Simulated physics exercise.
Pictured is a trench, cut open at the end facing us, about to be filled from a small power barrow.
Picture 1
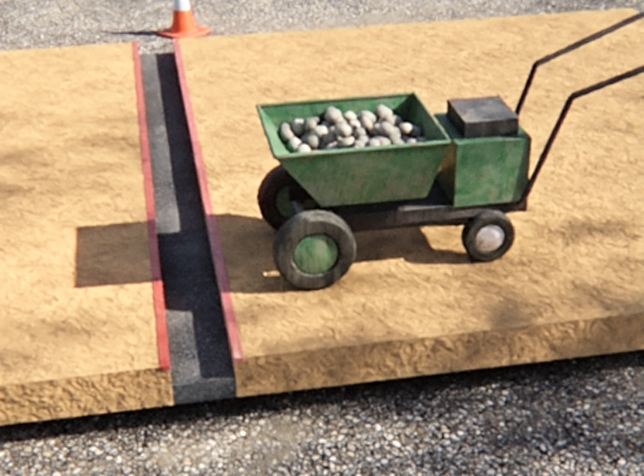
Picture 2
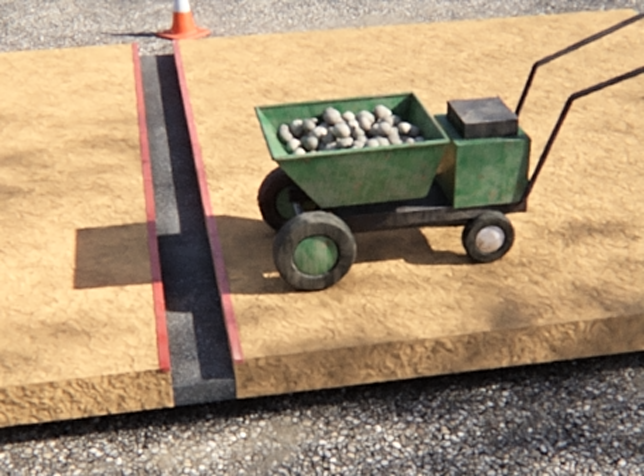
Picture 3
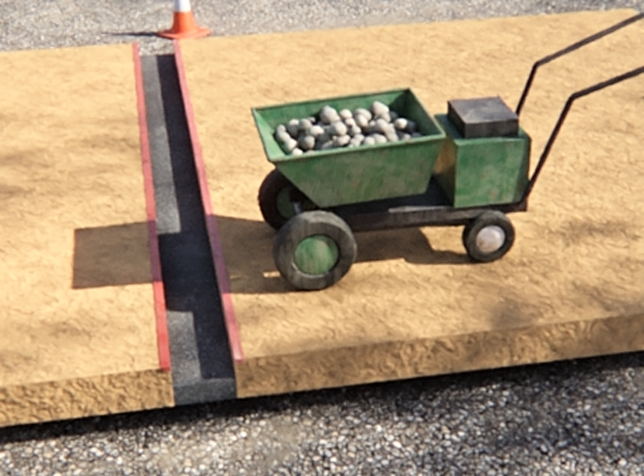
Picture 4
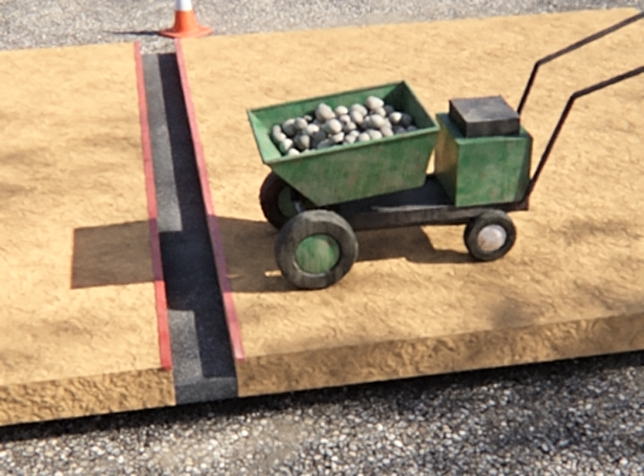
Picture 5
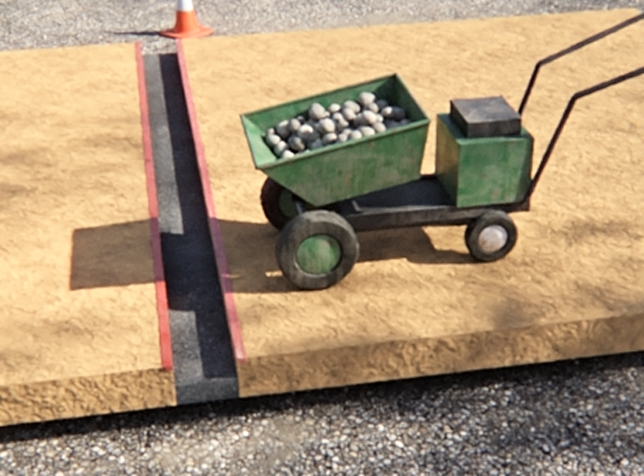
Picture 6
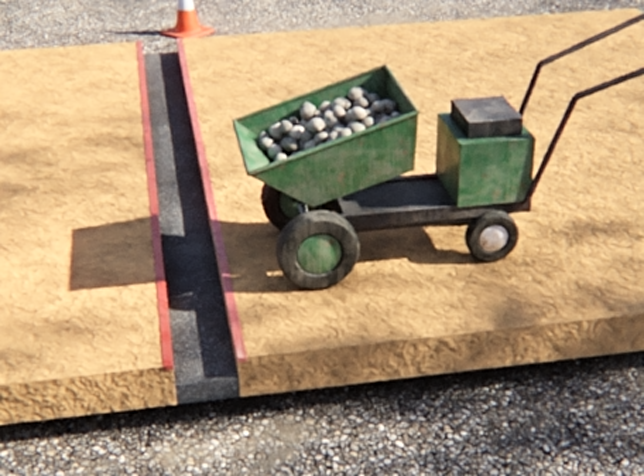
The green skip of a small power barrow, loaded with rounded grey stones, starts level and tips gradually to the left, its right end rising away from the engine, while the wheels stay still beside a narrow, red-edged trench.
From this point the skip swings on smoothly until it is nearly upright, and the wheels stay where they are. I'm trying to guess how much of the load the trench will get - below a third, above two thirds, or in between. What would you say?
I would say in between, from a third to two thirds.
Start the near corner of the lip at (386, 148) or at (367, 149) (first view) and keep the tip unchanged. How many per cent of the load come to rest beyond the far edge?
First try: Some 0 %; second try: 0 %.
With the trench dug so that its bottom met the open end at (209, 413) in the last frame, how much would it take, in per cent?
About 60 percent.
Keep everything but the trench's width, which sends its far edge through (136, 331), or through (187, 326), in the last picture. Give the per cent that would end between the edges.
80 % then 30 %, roughly.
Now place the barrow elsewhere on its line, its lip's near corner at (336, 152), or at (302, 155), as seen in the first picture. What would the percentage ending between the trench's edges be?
First spot: About 60 percent; second spot: About 70 percent.
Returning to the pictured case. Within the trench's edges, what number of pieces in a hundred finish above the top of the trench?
Estimate: Near 25 per cent.
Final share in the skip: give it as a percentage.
I'd put it at about 0 per cent.
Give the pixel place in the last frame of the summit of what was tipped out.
Around (140, 259).
Just after the last frame, skip tipped steeply; every one in the skip.
A moment on, skip tipped right over; the larger part in the skip; about a tenth in or heaped over the trench; just a few beyond it; about a tenth falling.
Further on, skip tipped right over; about a tenth in the skip; roughly half in or heaped over the trench; roughly half beyond it.
When it is over, skip tipped right over; just a few in the skip; roughly half in or heaped over the trench; roughly half beyond it.
